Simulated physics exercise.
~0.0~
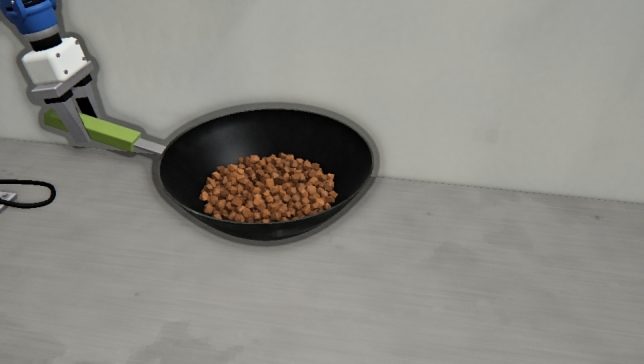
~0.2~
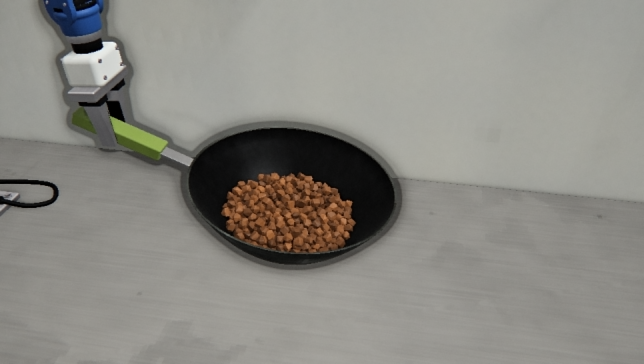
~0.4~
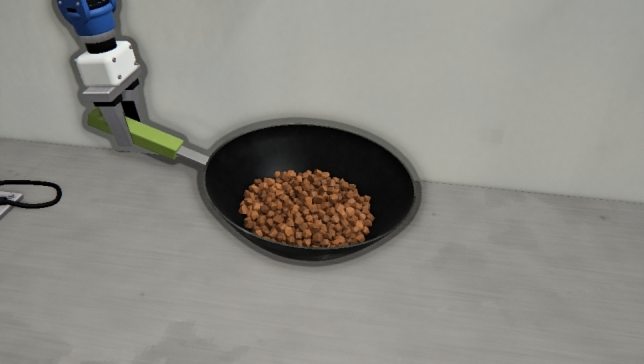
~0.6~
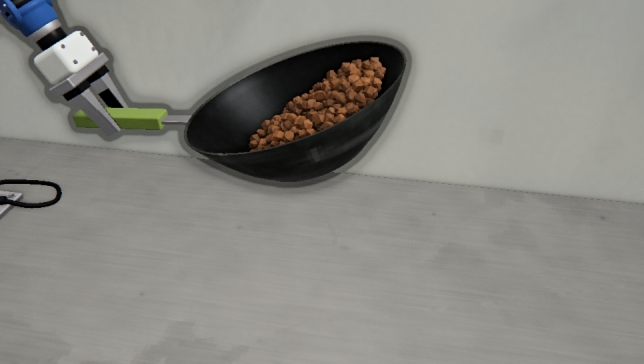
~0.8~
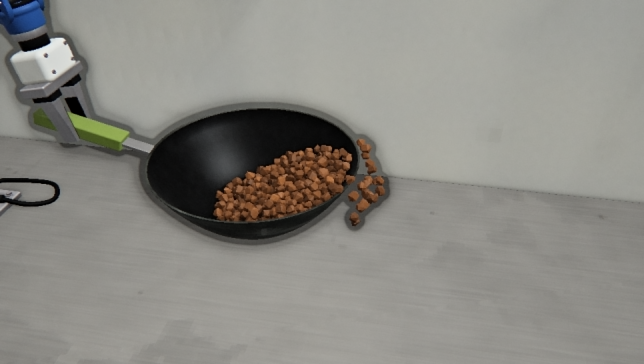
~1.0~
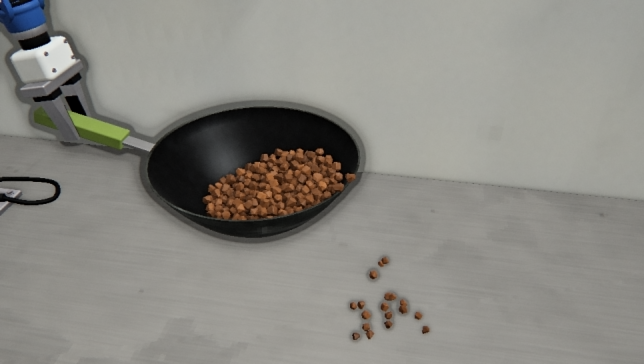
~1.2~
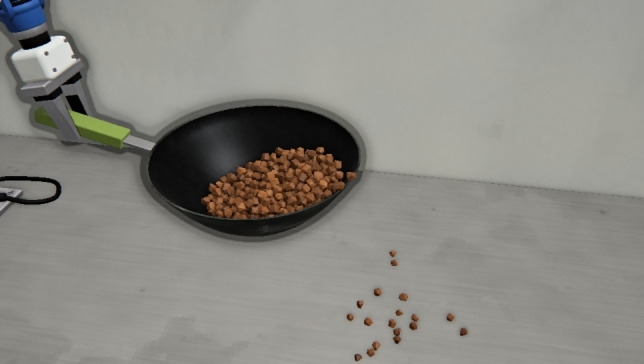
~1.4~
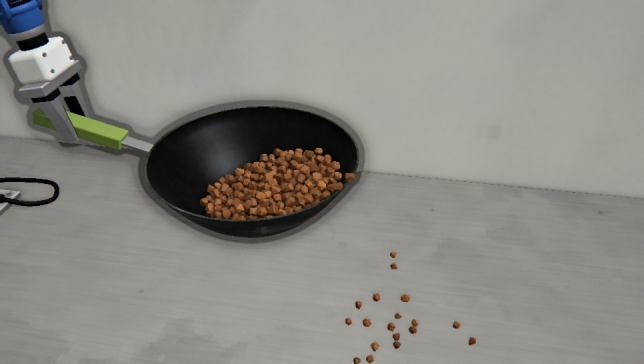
A black wok full of small brown pellets, gripped by its green handle in a robot arm, shifted right, then swung up and tilted before dropping back left. Some pellets spilled over the right rim and scattered below, while most stayed in the wok.
